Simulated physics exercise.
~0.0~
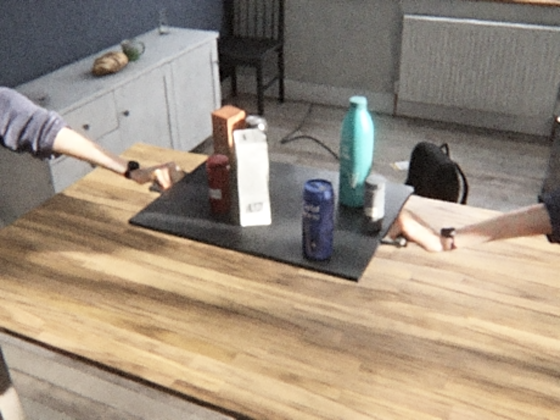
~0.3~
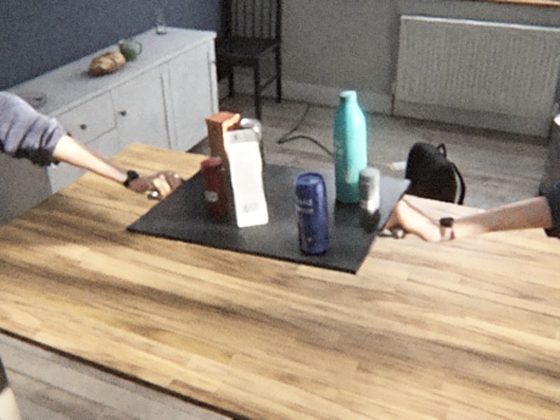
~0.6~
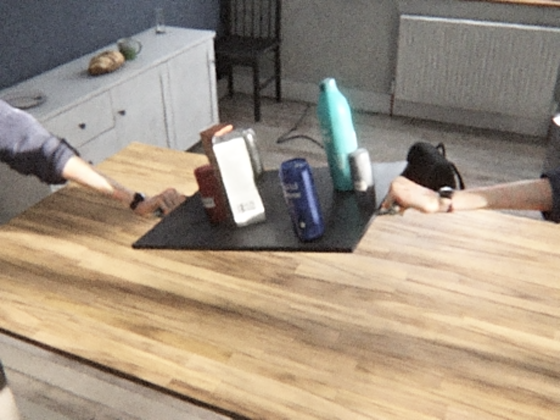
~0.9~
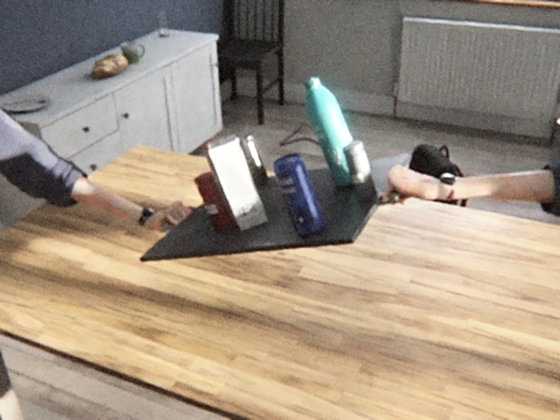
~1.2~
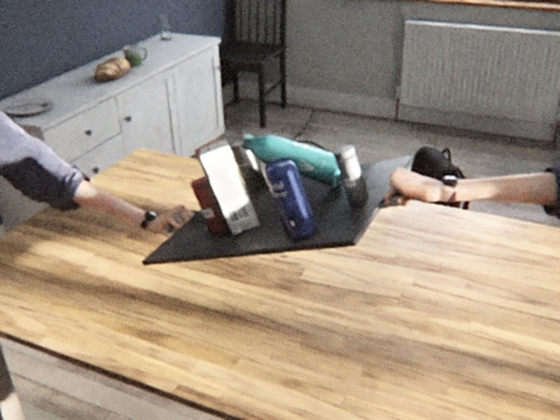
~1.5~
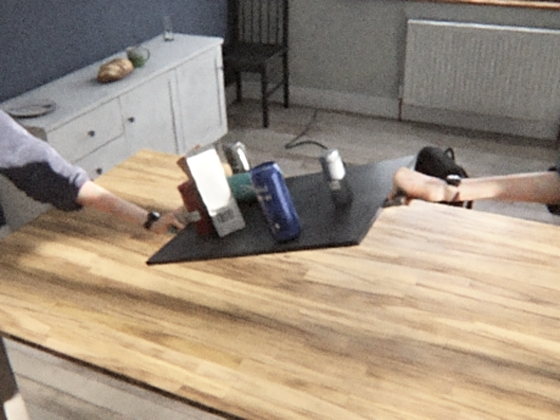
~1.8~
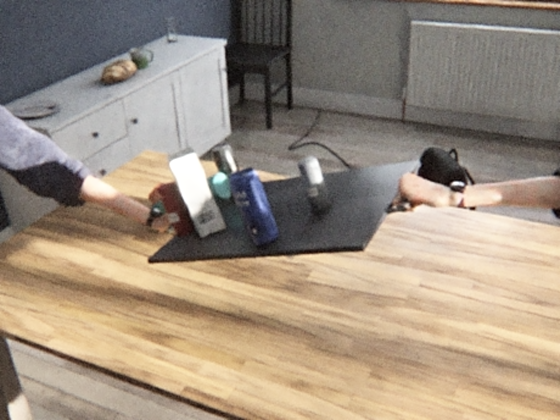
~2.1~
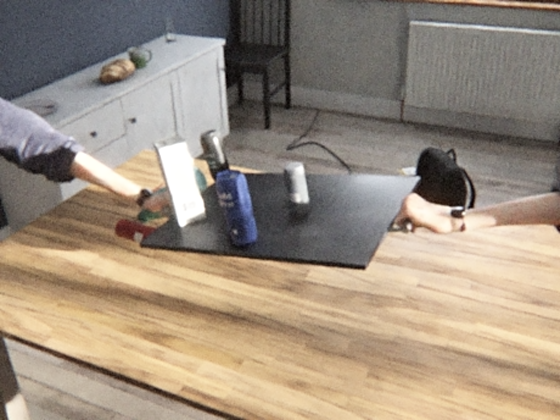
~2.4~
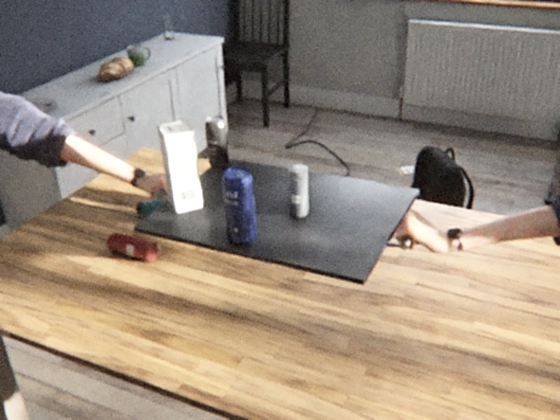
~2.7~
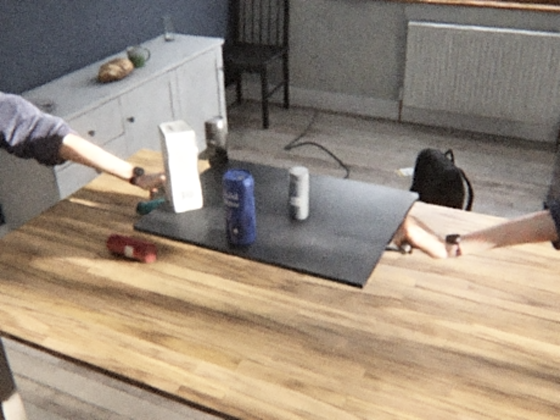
To begin with, two hands hold a dark, rimless tray of upright bottles, cans and cartons above a wooden table. The left edge dips, and the things on it lean with the tray. The tall turquoise bottle topples to the left, while the orange carton drops out of view behind the white one. The remaining items slide left, and the red shaker goes over the left edge as the tray levels out. Finally, the red shaker and the turquoise bottle lie off the tray, while the white carton, blue can, grey shaker and a dark can still stand on it.
